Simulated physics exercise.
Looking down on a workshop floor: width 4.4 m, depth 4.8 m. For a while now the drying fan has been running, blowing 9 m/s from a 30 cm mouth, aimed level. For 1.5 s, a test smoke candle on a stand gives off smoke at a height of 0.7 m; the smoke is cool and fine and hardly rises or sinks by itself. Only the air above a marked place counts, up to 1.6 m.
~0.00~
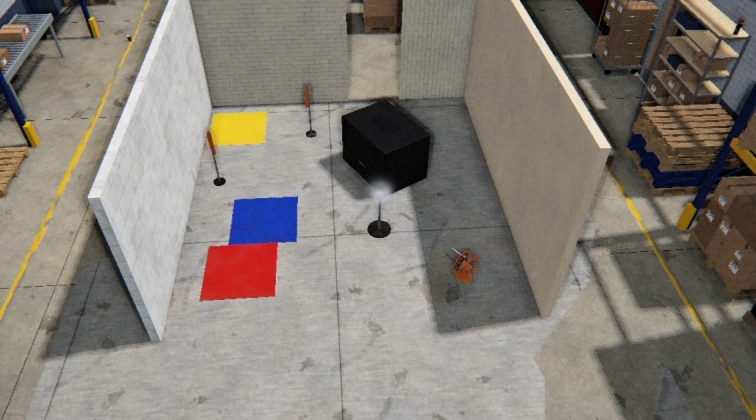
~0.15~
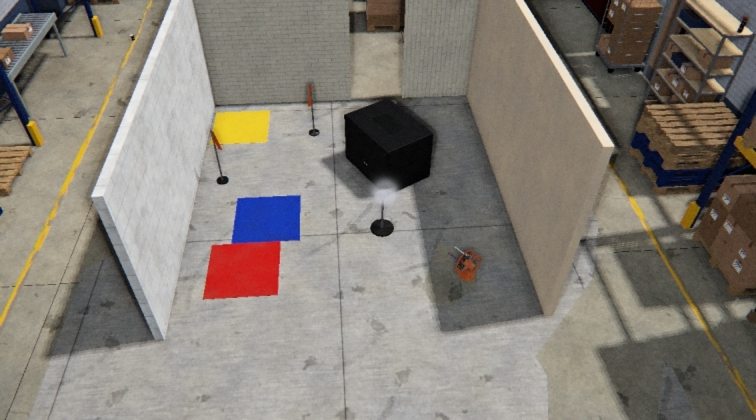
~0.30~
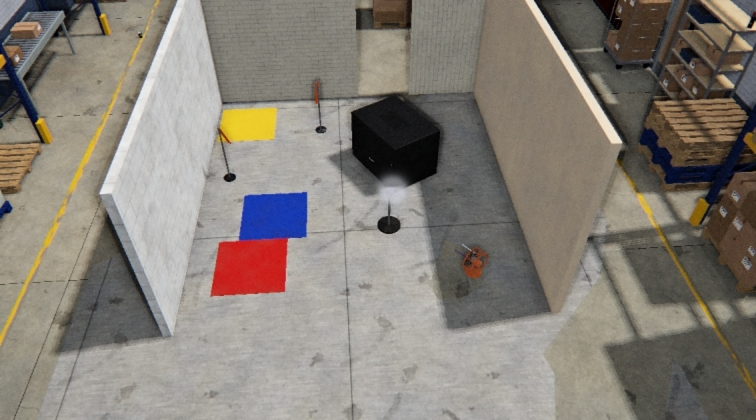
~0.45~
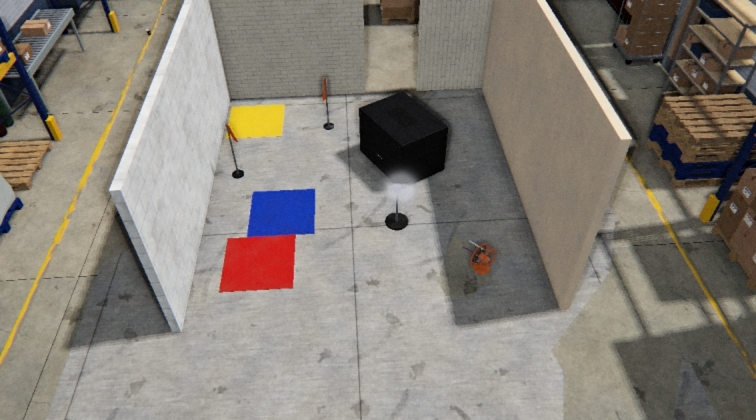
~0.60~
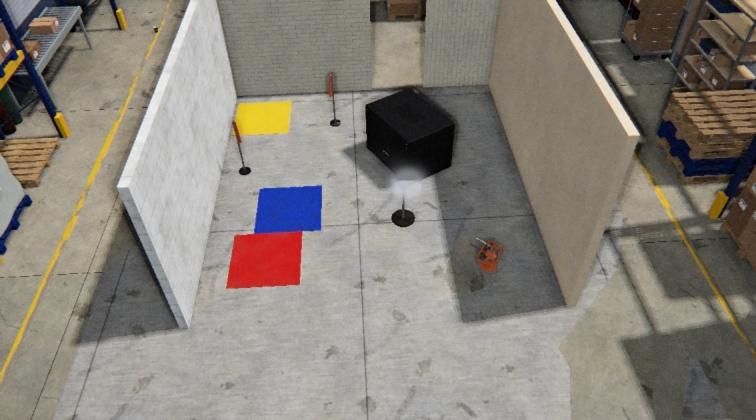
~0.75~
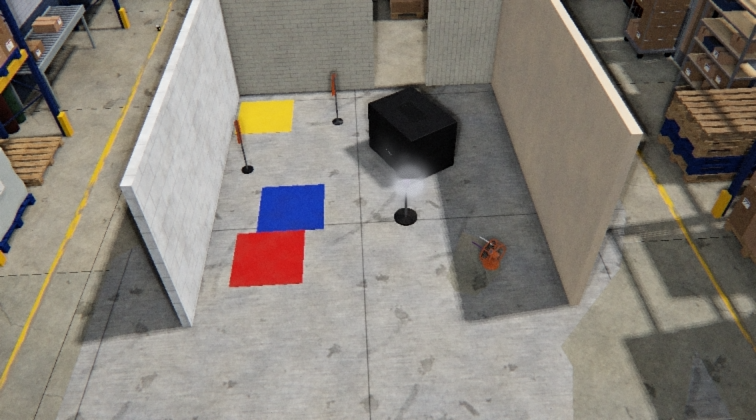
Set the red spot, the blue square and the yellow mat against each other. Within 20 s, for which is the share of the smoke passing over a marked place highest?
Yellow comes out highest.
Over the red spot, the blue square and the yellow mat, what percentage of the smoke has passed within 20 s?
About 0 per cent red, 2 per cent blue and 70 per cent yellow.
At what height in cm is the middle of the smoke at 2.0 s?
Height of middle: Approx. 40 cm.
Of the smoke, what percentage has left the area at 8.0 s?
Around 70 percent at that point.
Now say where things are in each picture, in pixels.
The smoke is thickest near (380, 191), the test smoke candle on a stand stands at (380, 199) and the drying fan is at (466, 265), in the first picture.
The smoke is thickest near (384, 191), the blue square is centred on (267, 219), the red spot is centred on (244, 269) and the yellow mat is centred on (241, 127), in the second picture.
The smoke is thickest near (392, 189), a ribbon ends at (230, 144) and a ribbon ends at (317, 103), in the third picture.
The smoke is thickest near (400, 186) and the top of a packing case is at (403, 117), in the fourth picture.
The smoke is thickest near (407, 183), in the fifth picture.
The smoke is thickest near (408, 180) and reaches out to (381, 160), a ribbon ends at (241, 143) and a ribbon ends at (334, 96), in the sixth picture.
By 2.0 s, 0 % is gone from the area; 1 % has passed over the blue square, 0 % over the red spot and 15 % over the yellow mat, and the middle of the rest is near (361, 145).
By 4.0 s, 24 % is gone from the area; 2 % has passed over the blue square, 0 % over the red spot and 56 % over the yellow mat, and the middle of the rest is near (300, 58).
By 8.0 s, 71 % is gone from the area; 2 % has passed over the blue square, 0 % over the red spot and 64 % over the yellow mat, and the middle of the rest is near (439, 55).
By 20.0 s, 82 % is gone from the area; 2 % has passed over the blue square, 0 % over the red spot and 68 % over the yellow mat, and the middle of the rest is near (479, 115).
